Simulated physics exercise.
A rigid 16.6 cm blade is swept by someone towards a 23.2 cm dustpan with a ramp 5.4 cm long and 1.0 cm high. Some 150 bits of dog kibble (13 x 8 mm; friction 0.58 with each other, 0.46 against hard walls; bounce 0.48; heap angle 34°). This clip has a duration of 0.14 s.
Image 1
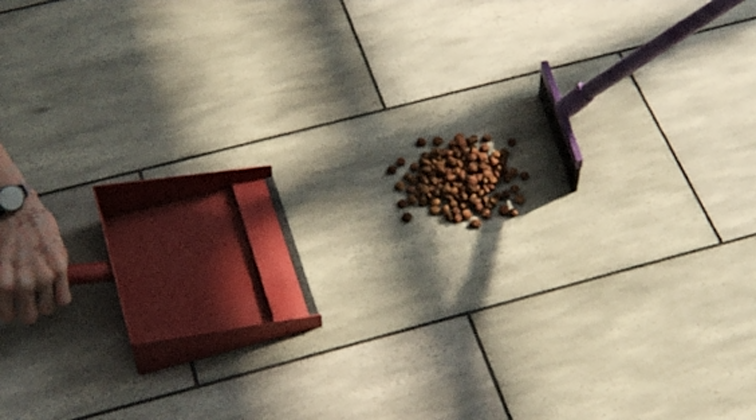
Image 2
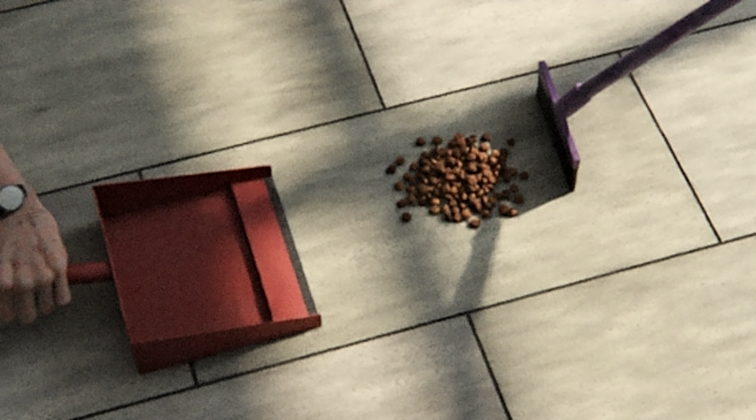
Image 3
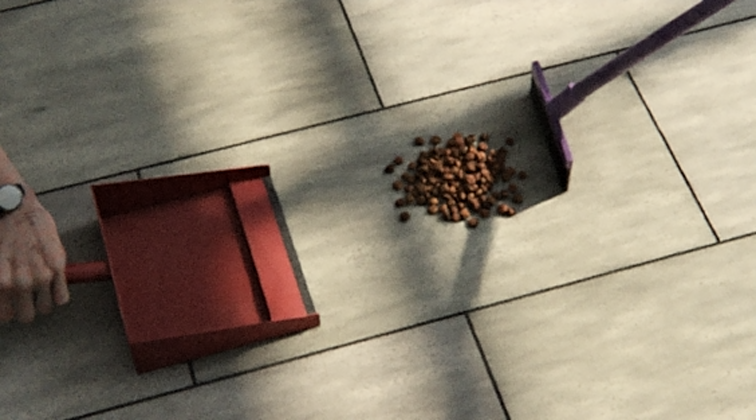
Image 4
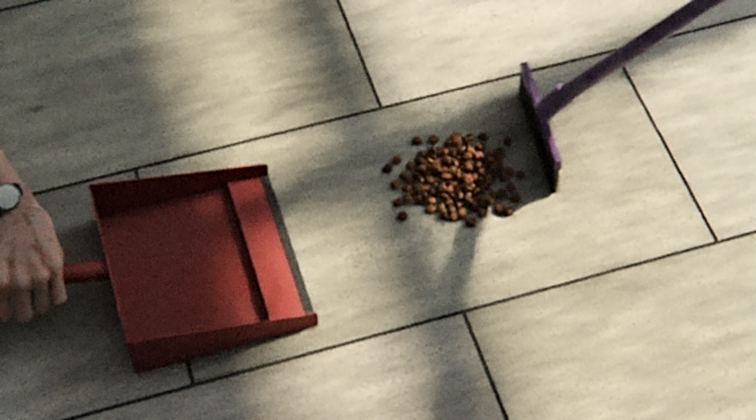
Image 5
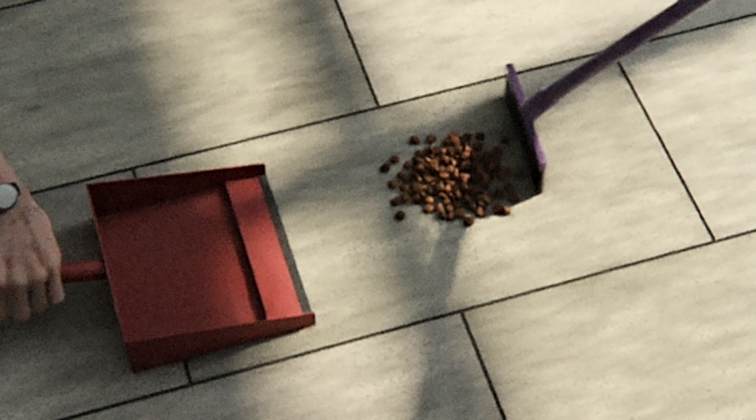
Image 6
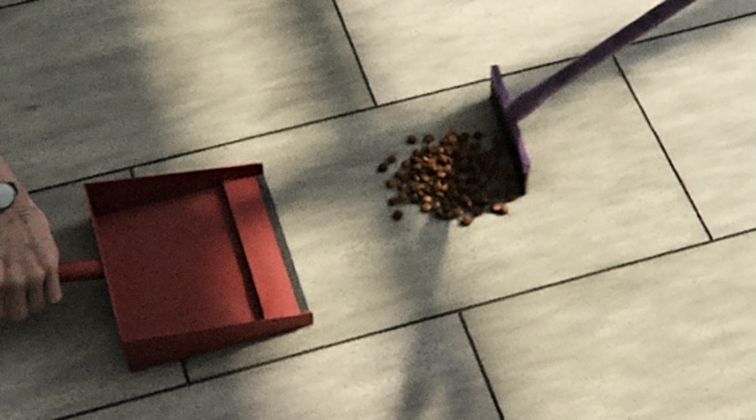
A hand holding a red dustpan on a tiled floor while a purple blade slides left up to a pile of brown kibble.
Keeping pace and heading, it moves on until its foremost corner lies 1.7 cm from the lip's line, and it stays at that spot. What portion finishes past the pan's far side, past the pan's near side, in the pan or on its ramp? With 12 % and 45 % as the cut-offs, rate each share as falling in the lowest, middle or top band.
Bands: Past the pan's far side in the middle band; past the pan's near side in the lowest band; in the pan or on its ramp in the middle band.
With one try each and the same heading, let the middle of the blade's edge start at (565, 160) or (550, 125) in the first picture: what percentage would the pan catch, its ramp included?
I'd put it near 40 per cent for the first and near 25 per cent for the second.
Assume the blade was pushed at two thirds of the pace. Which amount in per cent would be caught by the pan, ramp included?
Then roughly 30 per cent.
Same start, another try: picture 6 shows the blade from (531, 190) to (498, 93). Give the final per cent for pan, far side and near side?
Split: Pan = 15, far = 5, near = 5.
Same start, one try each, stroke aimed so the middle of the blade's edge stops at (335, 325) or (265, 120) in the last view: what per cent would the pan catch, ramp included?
Close to 5 and 0 in a hundred, in that order.
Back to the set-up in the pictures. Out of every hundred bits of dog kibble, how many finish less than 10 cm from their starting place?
I'd estimate roughly 15 per cent.
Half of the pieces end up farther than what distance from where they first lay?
Around 24 centimetres.
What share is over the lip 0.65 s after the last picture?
By that time, around 35 percent.
Then, 0.22 s after the last picture, middle of the blade 17 cm from the lip; 0 % over the lip, far side 5 %, near side 0 %.
Then, 0.38 s after the last picture, middle of the blade 7 cm from the lip; 0 % over the lip, far side 15 %, near side 0 %.
Then, 0.65 s after the last picture, middle of the blade 2 cm from the lip; 35 % over the lip, far side 20 %, near side 0 %.
In the end, far side 20 %, near side 0 %, pan 35 %, in front of the lip or behind the blade 50 %.
